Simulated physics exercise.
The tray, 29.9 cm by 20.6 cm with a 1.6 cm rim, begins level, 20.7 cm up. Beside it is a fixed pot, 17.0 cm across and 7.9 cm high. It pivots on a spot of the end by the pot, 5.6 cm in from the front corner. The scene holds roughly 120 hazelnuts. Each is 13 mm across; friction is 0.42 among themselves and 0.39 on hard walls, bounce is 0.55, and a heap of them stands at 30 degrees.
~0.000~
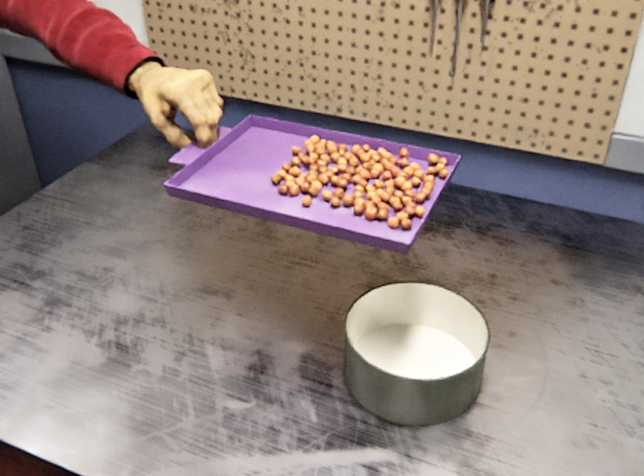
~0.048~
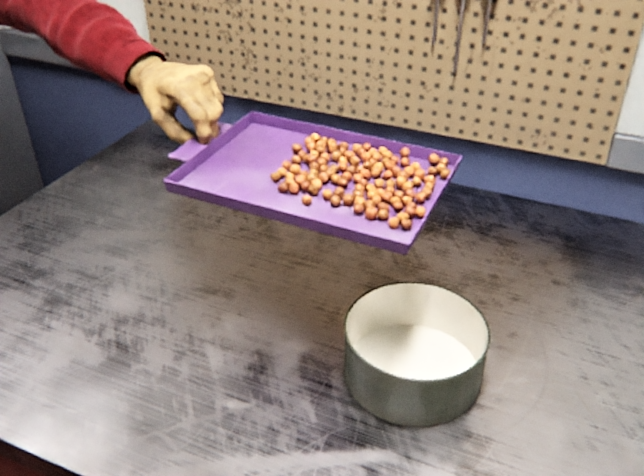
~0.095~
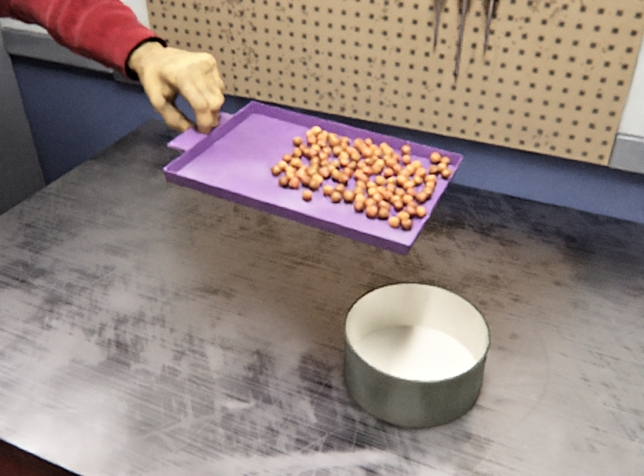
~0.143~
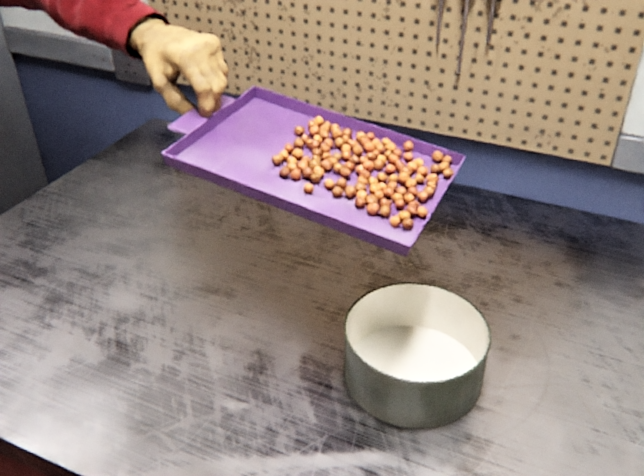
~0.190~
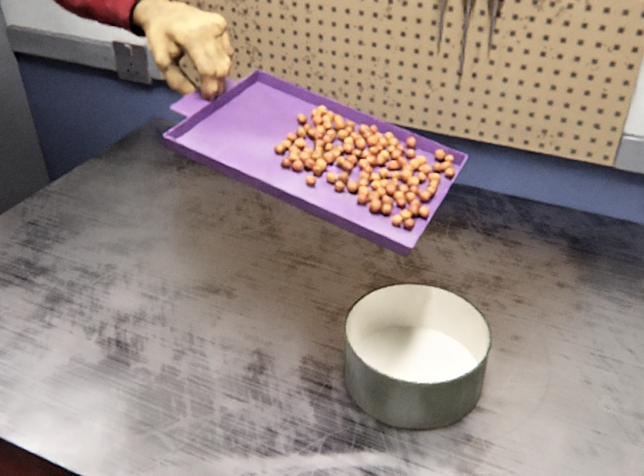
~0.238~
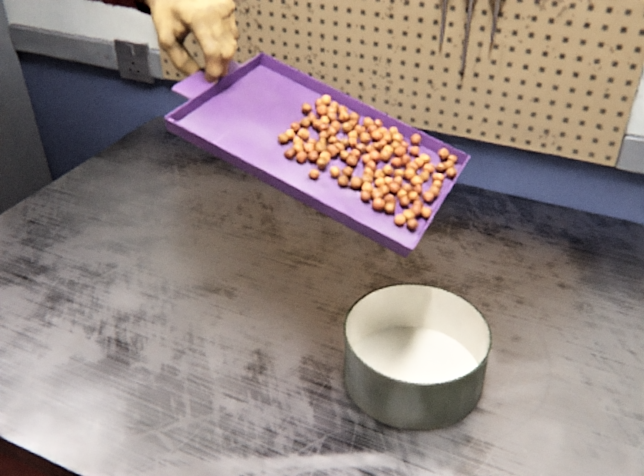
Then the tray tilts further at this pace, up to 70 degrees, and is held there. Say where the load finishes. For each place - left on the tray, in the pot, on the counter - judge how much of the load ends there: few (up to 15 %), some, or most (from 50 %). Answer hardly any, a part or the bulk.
Tray: The bulk; pot: Hardly any; counter: Hardly any.
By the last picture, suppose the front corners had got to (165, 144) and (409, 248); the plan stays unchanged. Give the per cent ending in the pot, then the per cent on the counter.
Pot 0, counter 0.
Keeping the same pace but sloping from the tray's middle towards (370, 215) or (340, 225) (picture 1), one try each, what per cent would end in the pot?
Estimate: Some 5 % and some 5 % respectively.
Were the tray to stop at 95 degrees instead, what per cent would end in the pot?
Result: Close to 35 %.
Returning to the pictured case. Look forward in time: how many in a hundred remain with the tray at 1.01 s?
Some 100 per cent of the load.
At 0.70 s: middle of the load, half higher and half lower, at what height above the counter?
Some 26 cm.
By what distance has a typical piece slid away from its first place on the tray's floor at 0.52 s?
5 cm.
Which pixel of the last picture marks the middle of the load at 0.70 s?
I'd put it close to (429, 163).
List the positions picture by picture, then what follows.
In the first frame, tray tilt 0 degrees, front corners at (167, 183) and (407, 242); middle of the pieces at (365, 176); pot at (417, 326).
In the second frame, tray tilt 1 degrees, front corners at (167, 179) and (407, 242); middle of the pieces at (365, 175).
In the third frame, tray tilt 4 degrees, front corners at (166, 169) and (408, 243), lowest corner right front; middle of the pieces at (366, 171).
In the fourth frame, tray tilt 8 degrees, front corners at (165, 152) and (409, 244), lowest corner right front; middle of the pieces at (368, 166).
In the fifth frame, tray tilt 12 degrees, front corners at (166, 135) and (410, 245), lowest corner right front; middle of the pieces at (371, 161).
In the sixth frame, tray tilt 17 degrees, front corners at (169, 117) and (411, 246), lowest corner right front; middle of the pieces at (375, 157); pot at (417, 329). Its pace works out near 95 degrees a second.
After 0.52 s, tilt 44 degrees; the tray holds 100 %, the pot 0 %.
After 0.70 s, tilt 61 degrees; the tray holds 100 %, the pot 0 %.
Then, at 1.01 s, tilt 70 degrees; the tray holds 100 %, the pot 0 %.
At rest (1.3 s), tray 100 %, pot 0 %, counter 0 %.
